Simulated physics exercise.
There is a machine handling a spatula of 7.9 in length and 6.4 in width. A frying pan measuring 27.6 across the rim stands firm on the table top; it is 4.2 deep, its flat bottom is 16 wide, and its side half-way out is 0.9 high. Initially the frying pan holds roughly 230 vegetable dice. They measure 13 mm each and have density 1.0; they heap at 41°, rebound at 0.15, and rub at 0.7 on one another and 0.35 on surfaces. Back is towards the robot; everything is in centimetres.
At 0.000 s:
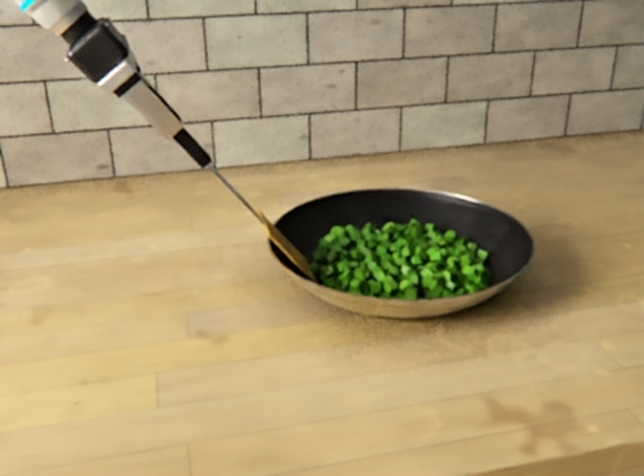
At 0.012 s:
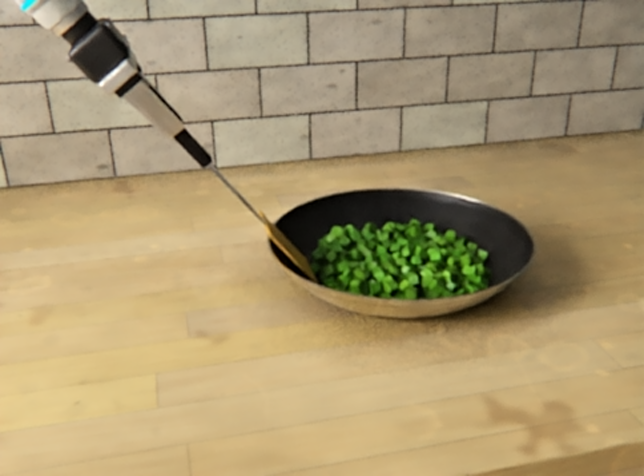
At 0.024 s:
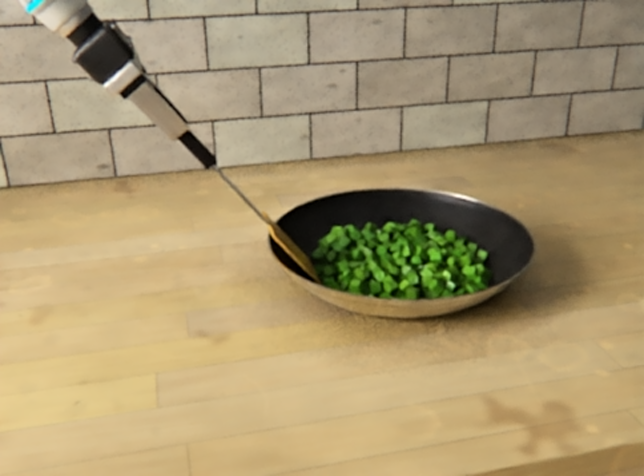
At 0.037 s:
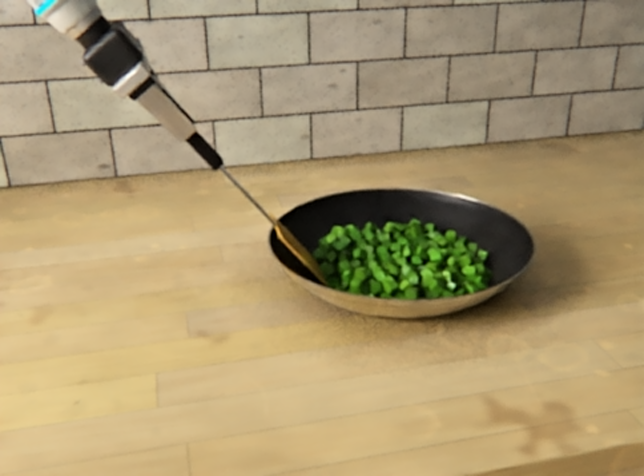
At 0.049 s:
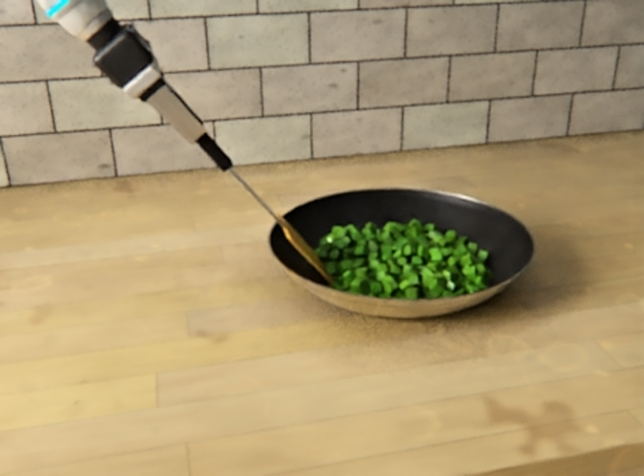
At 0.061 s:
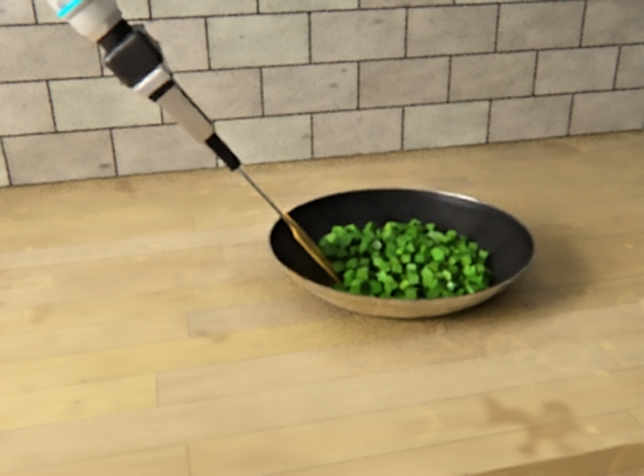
A pile of chopped green vegetables sat in a dark frying pan on a wooden counter while a robot arm slowly slid a spatula slightly rightward along the pan's left side, barely shifting the pieces.
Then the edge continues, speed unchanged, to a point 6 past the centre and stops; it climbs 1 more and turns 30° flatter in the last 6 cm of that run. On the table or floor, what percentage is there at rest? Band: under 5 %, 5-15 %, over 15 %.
Under 5 %.
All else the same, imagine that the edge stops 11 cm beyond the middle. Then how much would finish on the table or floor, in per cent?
25 %, roughly.
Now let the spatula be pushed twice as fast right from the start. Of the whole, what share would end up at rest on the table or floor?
Estimated share: Some 10 %.
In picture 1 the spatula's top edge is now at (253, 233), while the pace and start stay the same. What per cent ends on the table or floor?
Some 5 per cent.
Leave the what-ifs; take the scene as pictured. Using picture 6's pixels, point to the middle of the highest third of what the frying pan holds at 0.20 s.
Centre: Approx. (467, 243) in the last view.
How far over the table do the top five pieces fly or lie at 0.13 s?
About 3 cm.
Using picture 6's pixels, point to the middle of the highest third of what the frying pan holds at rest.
You'll find it at about (480, 238).
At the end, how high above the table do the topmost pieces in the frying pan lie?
5.5 cm.
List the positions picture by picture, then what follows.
In the first frame, the spatula top edge at (264, 222), sloping 53°; upper third of the load around (396, 256), from x 315 to 485, top at y 225; 231 in the frying pan.
In the second frame, the spatula top edge at (264, 222), sloping 53°; upper third of the load around (396, 256), from x 315 to 485, top at y 225.
In the third frame, the spatula top edge at (268, 223), sloping 53°; upper third of the load around (396, 256), from x 320 to 485, top at y 225.
In the fourth frame, the spatula top edge at (275, 224), sloping 53°; upper third of the load around (397, 256), from x 320 to 485, top at y 225.
In the fifth frame, the spatula top edge at (283, 225), sloping 53°; upper third of the load around (394, 255), from x 320 to 485, top at y 225.
In the sixth frame, the spatula top edge at (291, 225), sloping 53°; upper third of the load around (399, 253), from x 320 to 485, top at y 225; 231 in the frying pan.
After 0.13 s, sloping 53°, highest piece 4 above the table; 231 in the frying pan.
After 0.20 s, sloping 41°, highest piece 6 above the table; 230 in the frying pan, 1 on the blade or in flight.
After 0.43 s, sloping 23°, highest piece 5 above the table; 227 in the frying pan, 4 on the table or floor.
After 1.48 s, sloping 23°, highest piece 5 above the table; 227 in the frying pan, 4 on the table or floor.
In the end, 227 in the frying pan, 4 on the table or floor. That is 2 % on the table or floor.
